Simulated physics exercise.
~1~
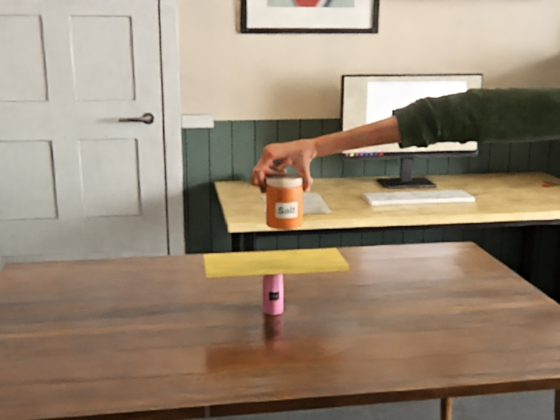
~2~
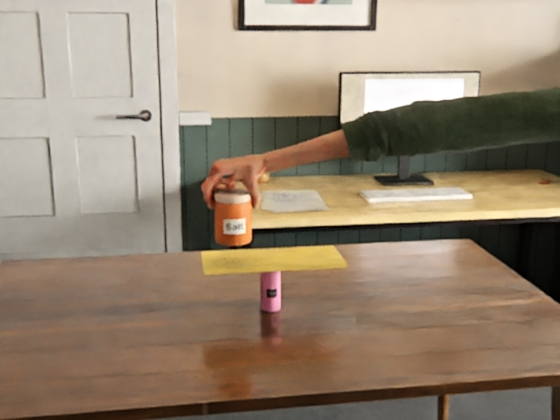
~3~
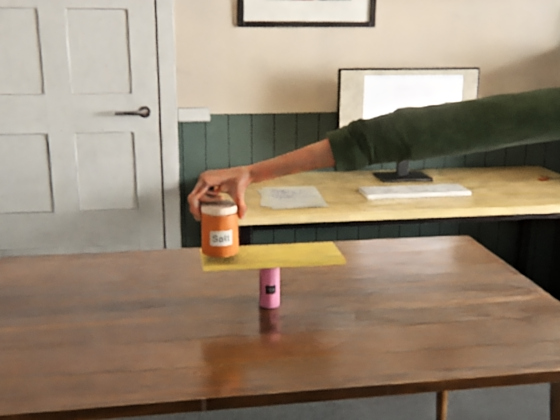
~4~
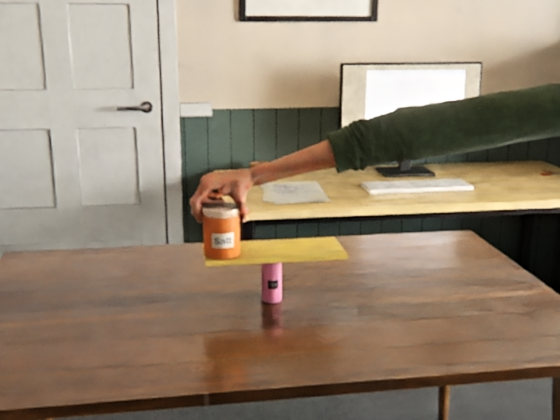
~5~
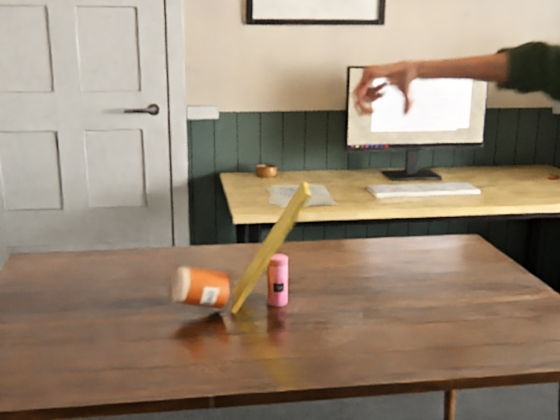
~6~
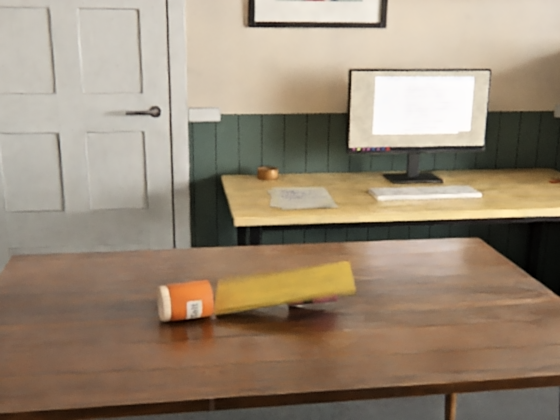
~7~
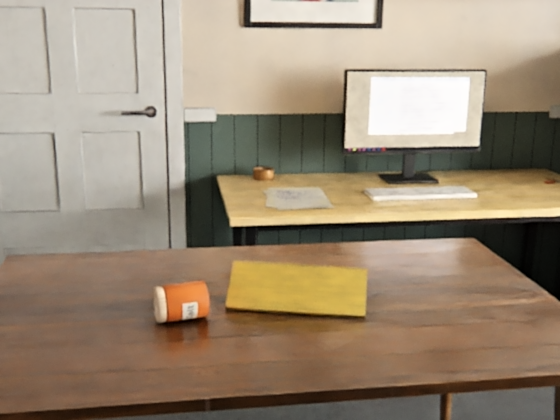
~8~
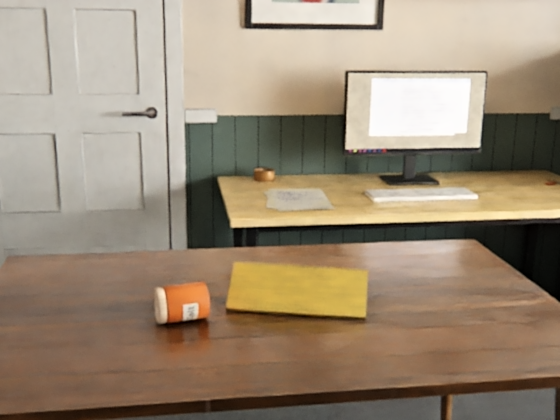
On a wooden table, a hand setting an orange jar on a balanced yellow board's left end, then letting go, everything toppling.
